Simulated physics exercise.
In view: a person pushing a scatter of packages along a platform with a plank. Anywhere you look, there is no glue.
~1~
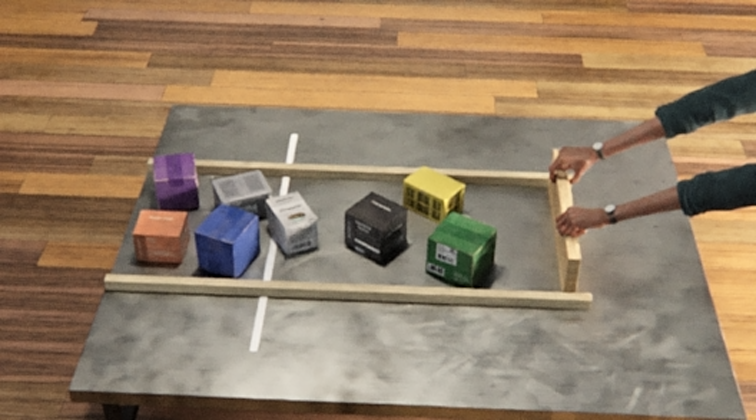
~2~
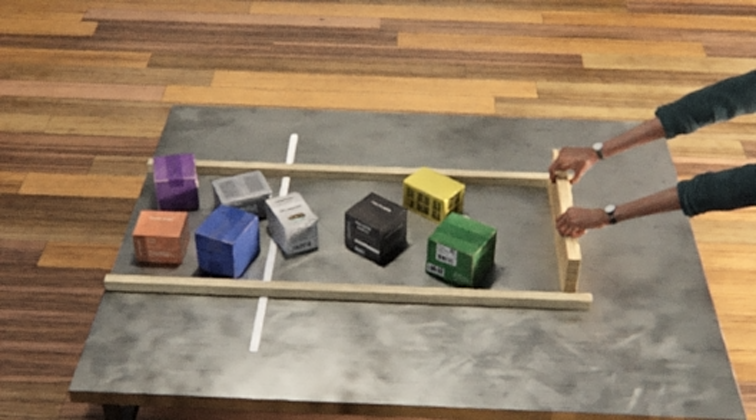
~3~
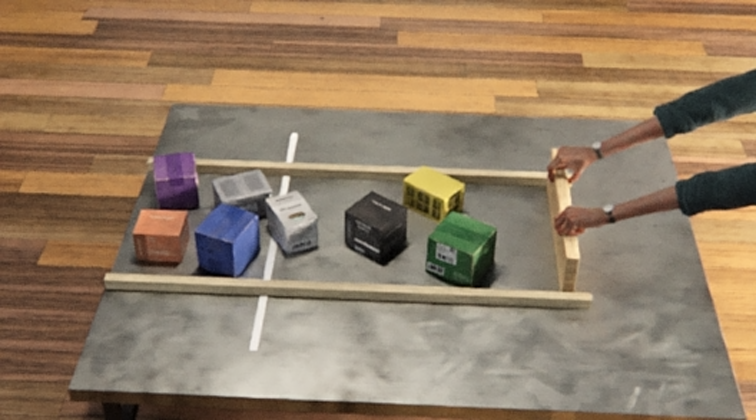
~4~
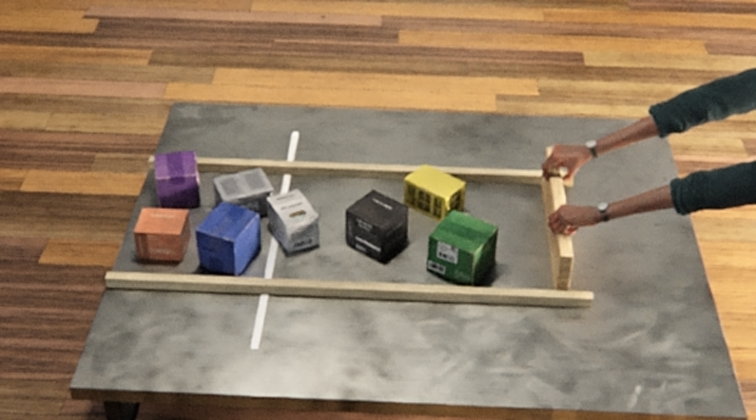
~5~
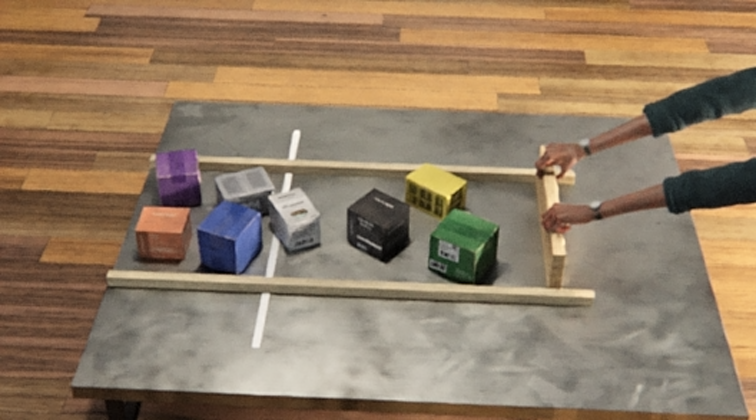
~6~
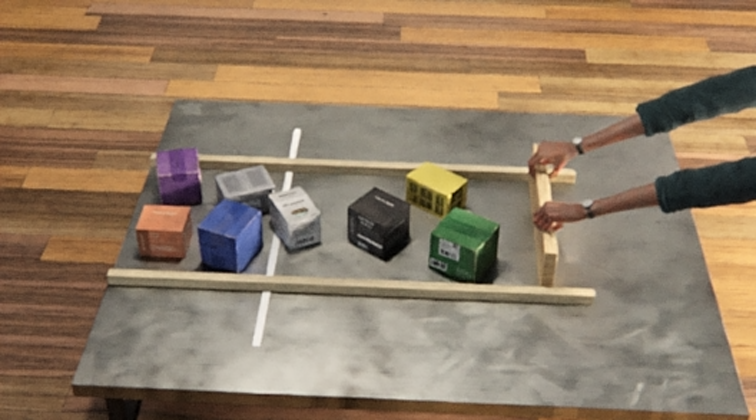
A person gripped a wooden plank with both hands and slid it a little to the left between two rails on a gray table, while the colorful boxes in front of it stayed put.
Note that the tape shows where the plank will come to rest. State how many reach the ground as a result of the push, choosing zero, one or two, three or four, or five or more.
Nothing is pushed off.
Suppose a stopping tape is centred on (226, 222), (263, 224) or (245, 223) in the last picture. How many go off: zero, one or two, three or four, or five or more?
Well, it comes out as just one or two, zero and 1 or 2, in that order.
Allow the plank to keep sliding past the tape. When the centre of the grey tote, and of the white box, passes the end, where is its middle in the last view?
(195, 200) and (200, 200), roughly.
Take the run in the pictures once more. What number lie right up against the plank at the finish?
The number is 3.
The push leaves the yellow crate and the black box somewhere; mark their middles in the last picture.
Going in order: First (270, 173), then (249, 204).
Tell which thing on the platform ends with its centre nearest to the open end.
Nearest at the end: The orange box.
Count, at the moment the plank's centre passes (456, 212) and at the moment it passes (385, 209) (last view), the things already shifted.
2, then 3.
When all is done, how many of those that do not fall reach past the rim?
The answer comes to 1.
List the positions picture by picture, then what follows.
In the first frame, purple parcel (176, 183); orange box (162, 236); blue box (228, 241); plank (563, 221); tape (276, 230).
In the second frame, orange box (162, 237); green parcel (461, 250).
In the third frame, blue box (228, 241); plank (562, 220).
In the fourth frame, purple parcel (177, 180); yellow crate (434, 194).
In the fifth frame, orange box (164, 233); white box (295, 219).
In the sixth frame, purple parcel (179, 177); orange box (165, 231); blue box (231, 237); plank (542, 215); tape (279, 224).
Soon after, none off yet; purple parcel at rest near (179, 177); orange box at rest near (165, 231); blue box at rest near (231, 237).
At rest, the number that fall off is zero.
